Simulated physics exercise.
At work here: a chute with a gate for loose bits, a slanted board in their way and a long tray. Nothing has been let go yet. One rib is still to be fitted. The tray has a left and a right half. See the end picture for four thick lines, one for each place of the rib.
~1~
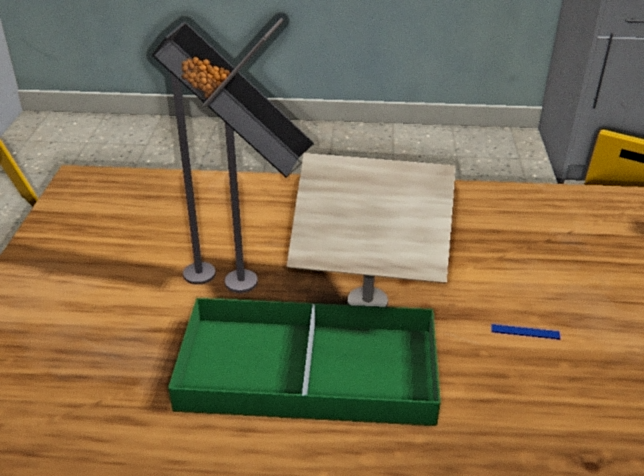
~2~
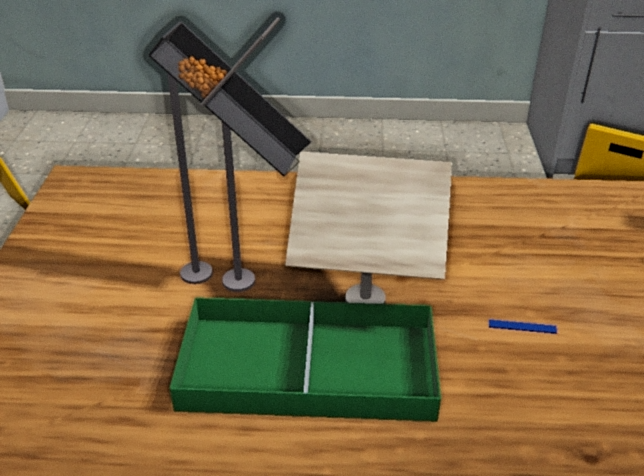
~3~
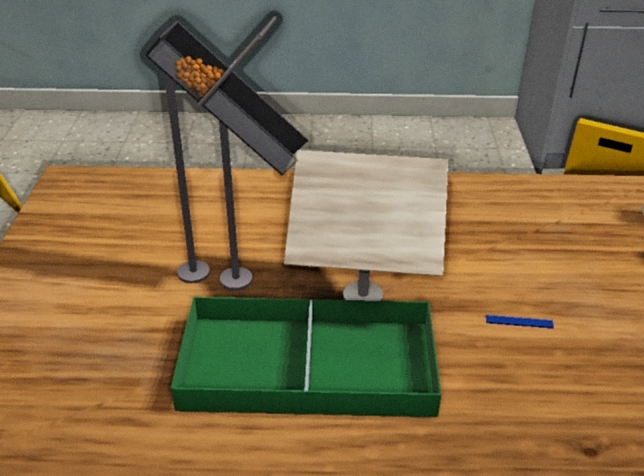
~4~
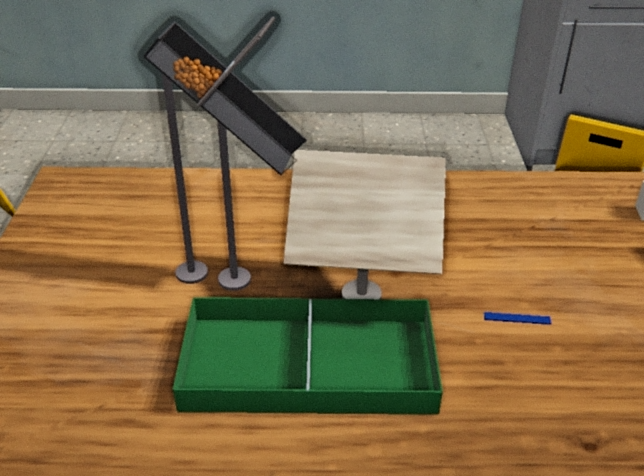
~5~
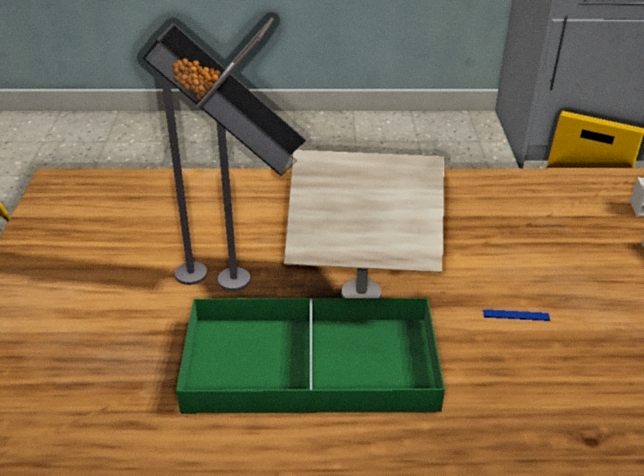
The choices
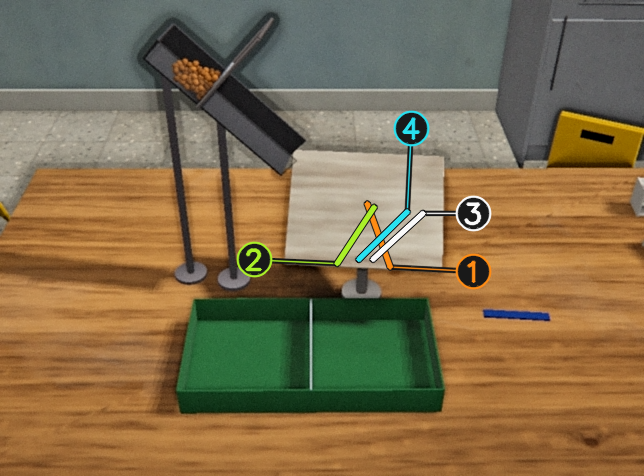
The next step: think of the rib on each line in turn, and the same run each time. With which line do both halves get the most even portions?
It is 2.
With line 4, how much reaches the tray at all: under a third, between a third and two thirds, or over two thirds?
It is over two thirds.
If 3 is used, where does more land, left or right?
The right half.
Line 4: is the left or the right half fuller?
The right half.
On the marked copy, line 1 from (367, 203) to (390, 267); line 2 from (374, 207) to (337, 263); line 3 from (423, 213) to (372, 259); line 4 from (407, 211) to (358, 259).
For line 1, of what is caught, not one piece in the left half, every piece in the right.
For line 2, of what is caught, roughly half in the left half, roughly half in the right.
For line 3, of what is caught, not one piece in the left half, every piece in the right.
For line 4, of what is caught, not one piece in the left half, every piece in the right.
